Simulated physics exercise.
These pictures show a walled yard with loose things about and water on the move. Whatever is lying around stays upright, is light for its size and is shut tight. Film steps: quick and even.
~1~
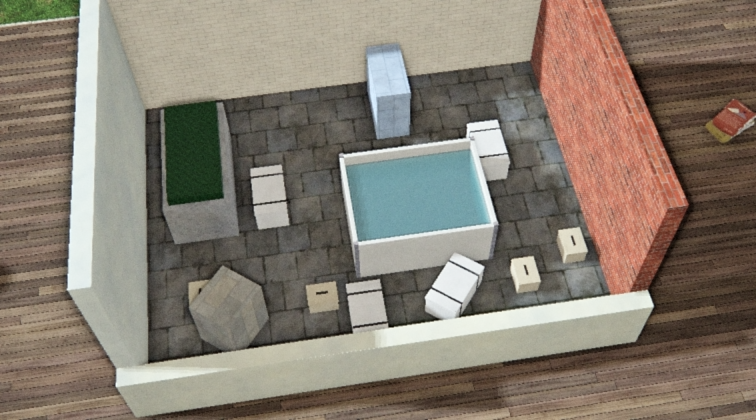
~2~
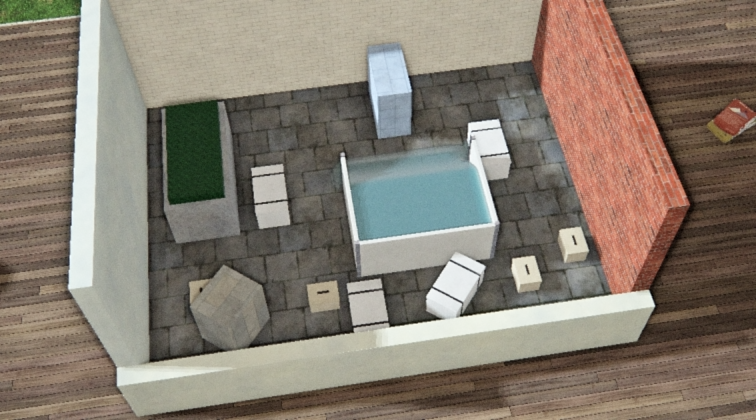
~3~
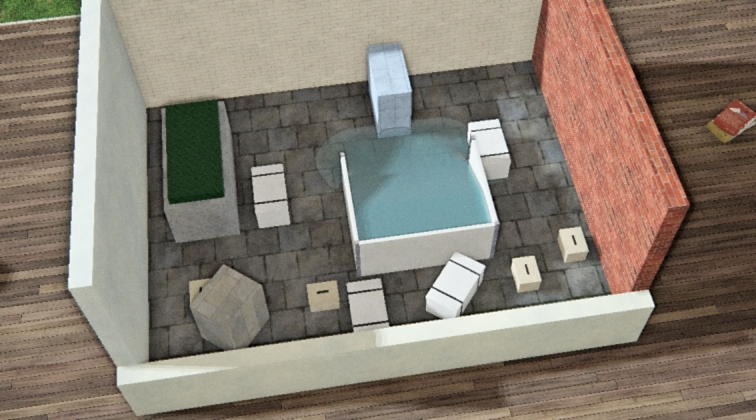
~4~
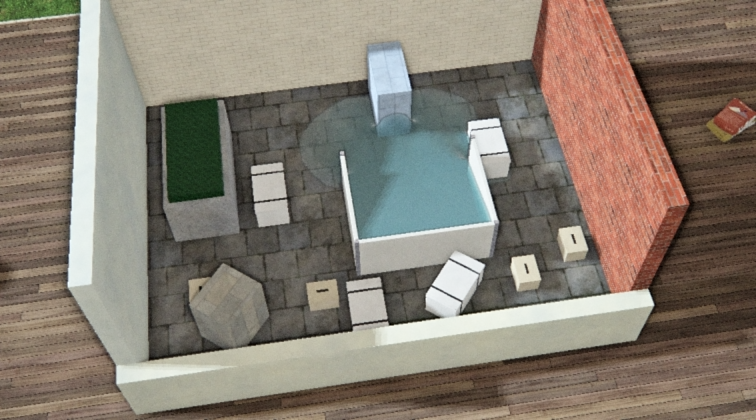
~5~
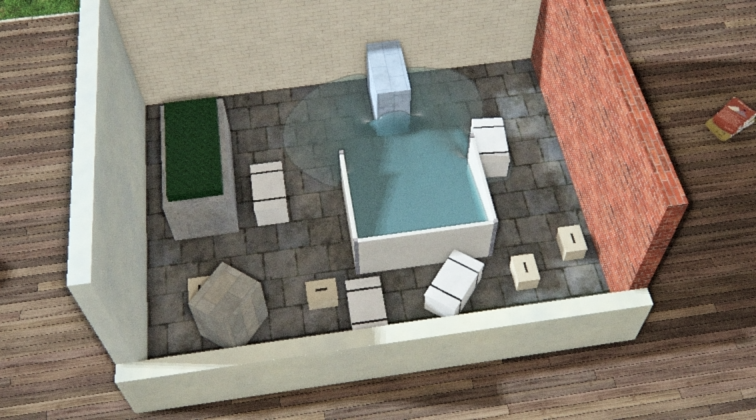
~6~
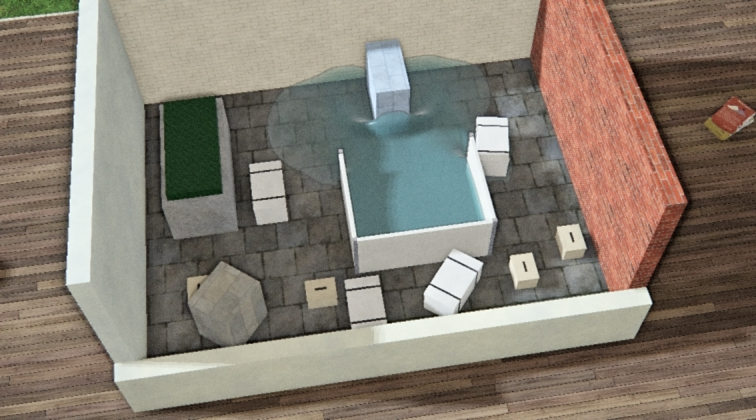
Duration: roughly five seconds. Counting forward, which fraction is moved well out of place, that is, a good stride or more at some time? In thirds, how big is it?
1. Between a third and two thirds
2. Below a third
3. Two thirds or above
(1) Between a third and two thirds.
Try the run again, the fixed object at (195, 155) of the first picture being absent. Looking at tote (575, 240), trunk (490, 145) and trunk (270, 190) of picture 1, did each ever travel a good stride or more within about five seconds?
One at a time: The first traveled far, the second traveled far, the third remained nearby.
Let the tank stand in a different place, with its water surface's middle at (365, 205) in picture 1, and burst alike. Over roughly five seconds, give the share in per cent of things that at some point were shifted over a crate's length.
Near 50 in a hundred.
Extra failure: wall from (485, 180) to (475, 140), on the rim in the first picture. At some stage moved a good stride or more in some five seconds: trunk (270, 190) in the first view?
Honestly, it came up short.
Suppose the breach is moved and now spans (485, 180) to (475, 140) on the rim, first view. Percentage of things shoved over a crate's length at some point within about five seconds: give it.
Roughly 80 %.
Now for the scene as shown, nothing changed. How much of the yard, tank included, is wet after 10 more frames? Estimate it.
By my count it's near 45 in a hundred.
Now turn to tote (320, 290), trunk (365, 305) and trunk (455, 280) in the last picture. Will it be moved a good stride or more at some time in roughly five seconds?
Object by object as listed: Kept nearby, then kept nearby, then kept nearby.
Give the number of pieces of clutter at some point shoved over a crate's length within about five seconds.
3.
A moment on, 0 of 8 are well off their spots; 0 afloat.
Next, 0 of 8 are well off their spots; 0 afloat.
Later, 3 of 8 are well off their spots; 2 afloat.
In the end, 3 of 8 are well off their spots, and 3 have been at some point; 3 afloat.
